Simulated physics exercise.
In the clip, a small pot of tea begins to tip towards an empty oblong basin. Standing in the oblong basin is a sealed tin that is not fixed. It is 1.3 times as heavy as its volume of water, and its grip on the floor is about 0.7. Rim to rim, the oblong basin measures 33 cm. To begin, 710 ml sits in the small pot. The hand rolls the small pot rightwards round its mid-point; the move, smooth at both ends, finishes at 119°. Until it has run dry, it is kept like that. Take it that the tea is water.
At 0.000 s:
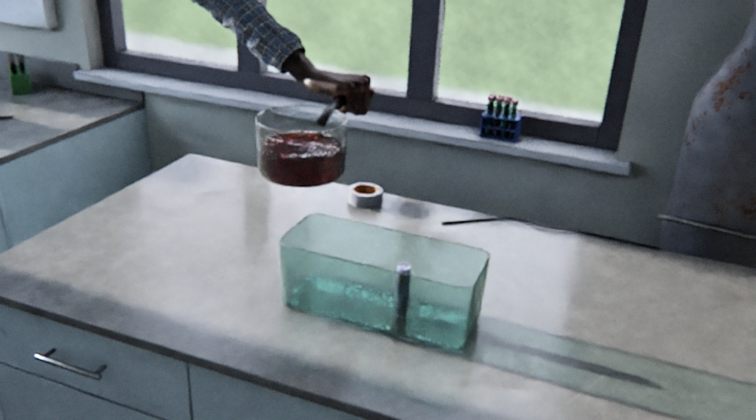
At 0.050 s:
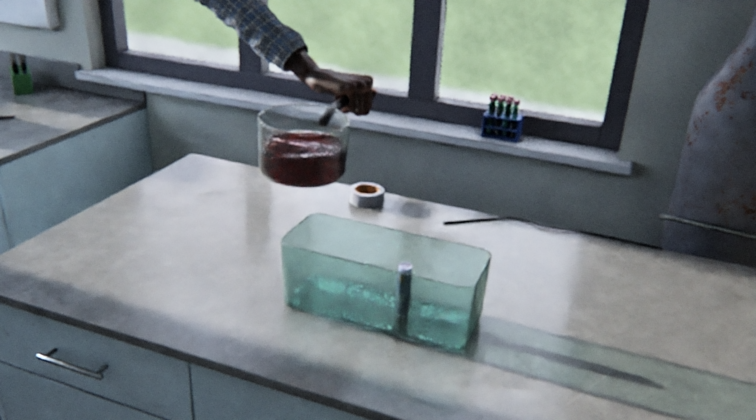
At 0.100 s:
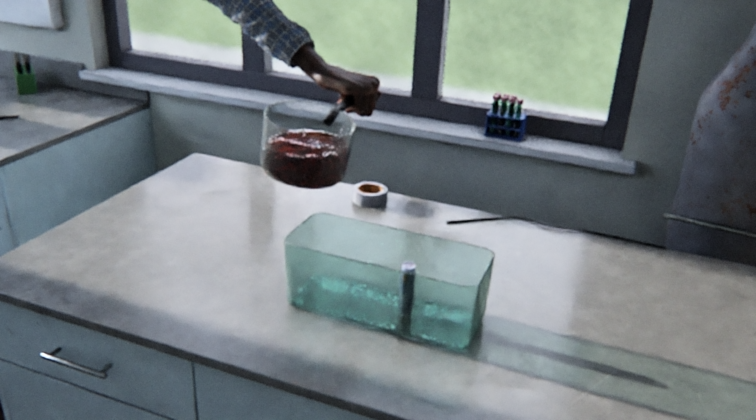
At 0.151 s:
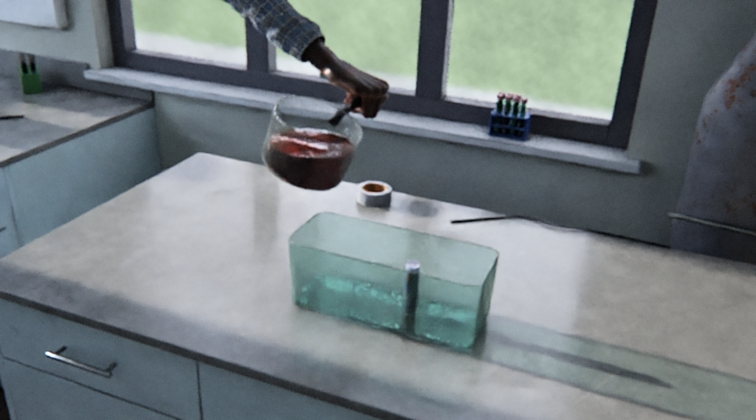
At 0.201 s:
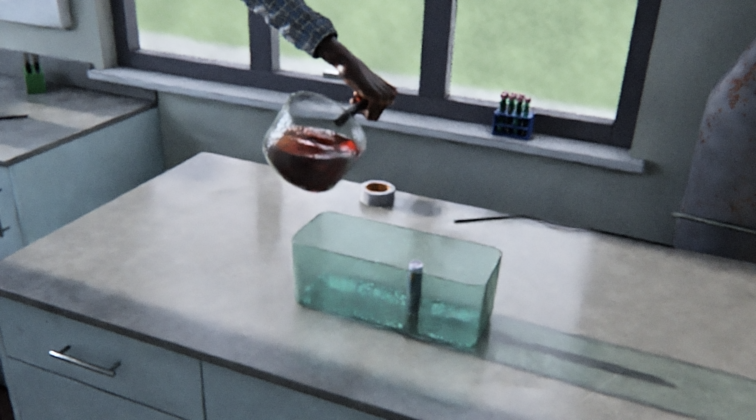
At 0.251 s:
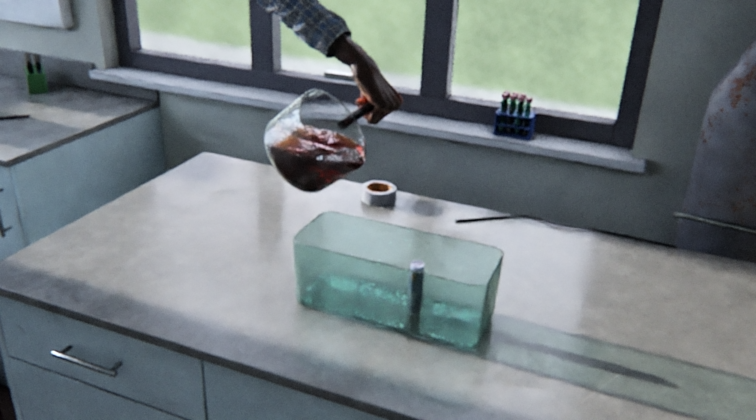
Hand tilting a clear glass pot of reddish-brown liquid steadily rightwards above a green-tinted glass basin on a grey worktop.
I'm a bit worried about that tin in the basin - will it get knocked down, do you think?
I expect it to stay the right way up.
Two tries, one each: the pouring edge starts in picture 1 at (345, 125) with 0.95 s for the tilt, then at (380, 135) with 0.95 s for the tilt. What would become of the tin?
Trial 1 - tin stays standing; trial 2 - tin tips.
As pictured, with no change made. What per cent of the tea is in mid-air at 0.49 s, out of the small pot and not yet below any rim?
Share: Roughly 44 per cent.
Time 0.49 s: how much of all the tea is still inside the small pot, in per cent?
Fraction remaining: Approx. 22 per cent.
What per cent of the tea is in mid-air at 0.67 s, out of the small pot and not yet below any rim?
About 8 per cent.
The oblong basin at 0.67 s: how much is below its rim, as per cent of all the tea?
The fraction sits near 90 in a hundred.
After 0.49 s the tilt is 115° and 22 per cent is still to pour; the tin stands where it began.
After 0.67 s the tilt is 119° and 3 per cent is still to pour; the tin stands where it began.
After 0.86 s the tilt is 119° and 0 per cent is still to pour; the tin stands where it began.
After 1.06 s the tilt is 119° and 0 per cent is still to pour; the tin stands where it began.
In the end the tin stands where it began.
